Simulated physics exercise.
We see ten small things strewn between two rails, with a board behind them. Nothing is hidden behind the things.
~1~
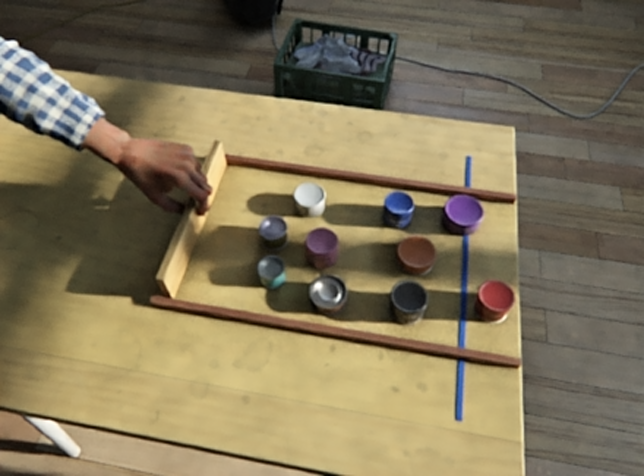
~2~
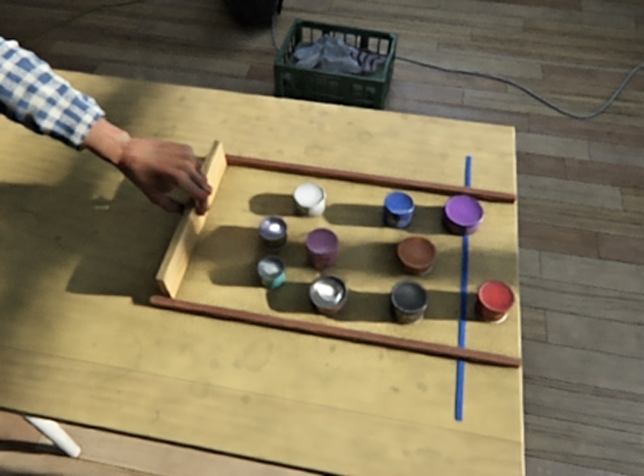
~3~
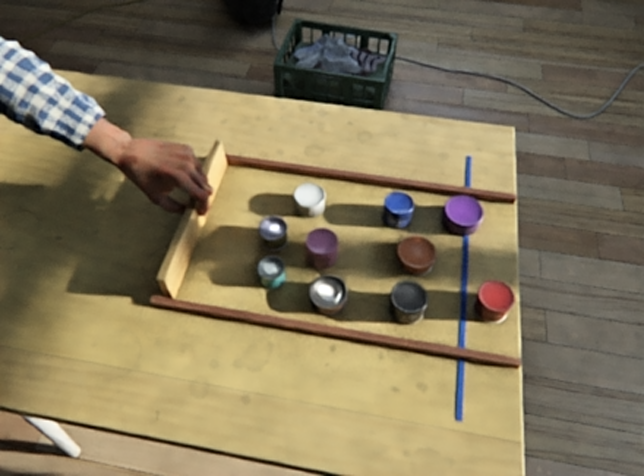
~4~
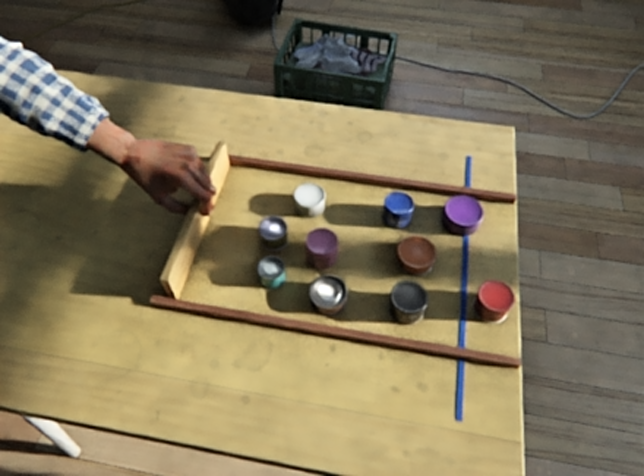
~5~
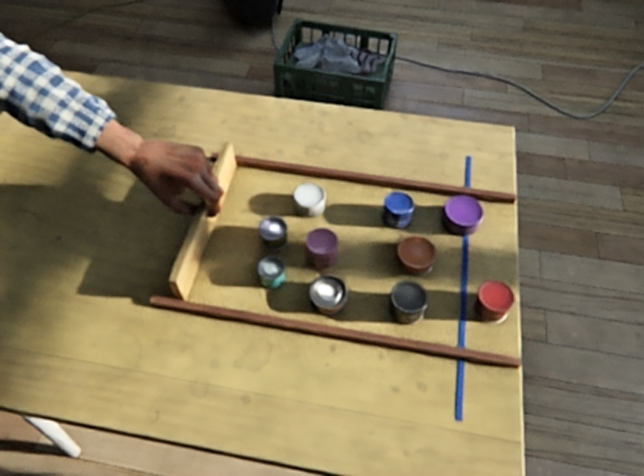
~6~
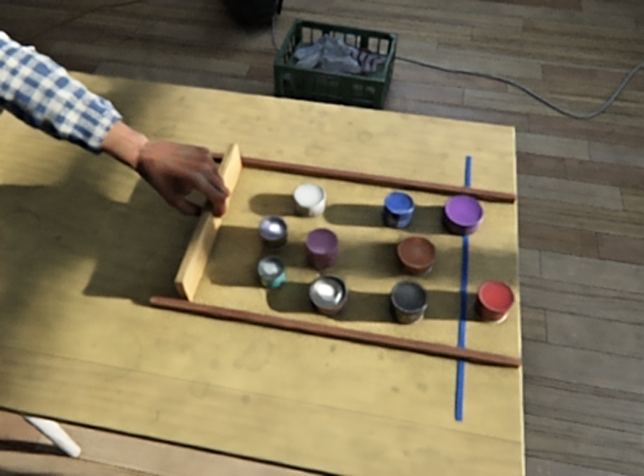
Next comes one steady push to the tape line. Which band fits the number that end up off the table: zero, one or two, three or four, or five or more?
The tally of drops is under three, yet not nought.
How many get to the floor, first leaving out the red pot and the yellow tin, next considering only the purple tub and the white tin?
The counts: 1 and 1.
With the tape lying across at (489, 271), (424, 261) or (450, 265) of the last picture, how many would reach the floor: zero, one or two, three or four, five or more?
First five or more, then zero, and lastly one to two.
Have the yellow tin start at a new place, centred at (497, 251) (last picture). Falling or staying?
From that start, the yellow tin goes.
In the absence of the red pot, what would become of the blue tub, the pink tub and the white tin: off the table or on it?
Blue tub: Still there; pink tub: Still there; white tin: Still there.
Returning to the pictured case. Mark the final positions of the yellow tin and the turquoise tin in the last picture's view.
Yellow tin: About (482, 253); turquoise tin: About (479, 302).
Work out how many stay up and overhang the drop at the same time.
The total comes out at 3.
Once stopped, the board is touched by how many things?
Result: 4 in all.
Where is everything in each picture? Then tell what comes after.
In the first frame, red pot (493, 302); purple tub (462, 216); orange pot (416, 256); board (195, 215); tape (465, 267).
In the second frame, purple tub (462, 216); black pot (407, 303).
In the third frame, orange pot (416, 256); blue tub (398, 210).
In the fourth frame, red pot (493, 302); white tin (310, 201).
In the fifth frame, purple tub (462, 216); yellow tin (274, 234).
In the sixth frame, red pot (493, 302); purple tub (462, 216); orange pot (416, 256); board (211, 217); tape (465, 267).
Early on, none off yet; red pot at rest near (493, 302); purple tub at rest near (462, 216); orange pot at rest near (416, 256).
Finally, the number that fall off is one or two; lost, purple tub and red pot.
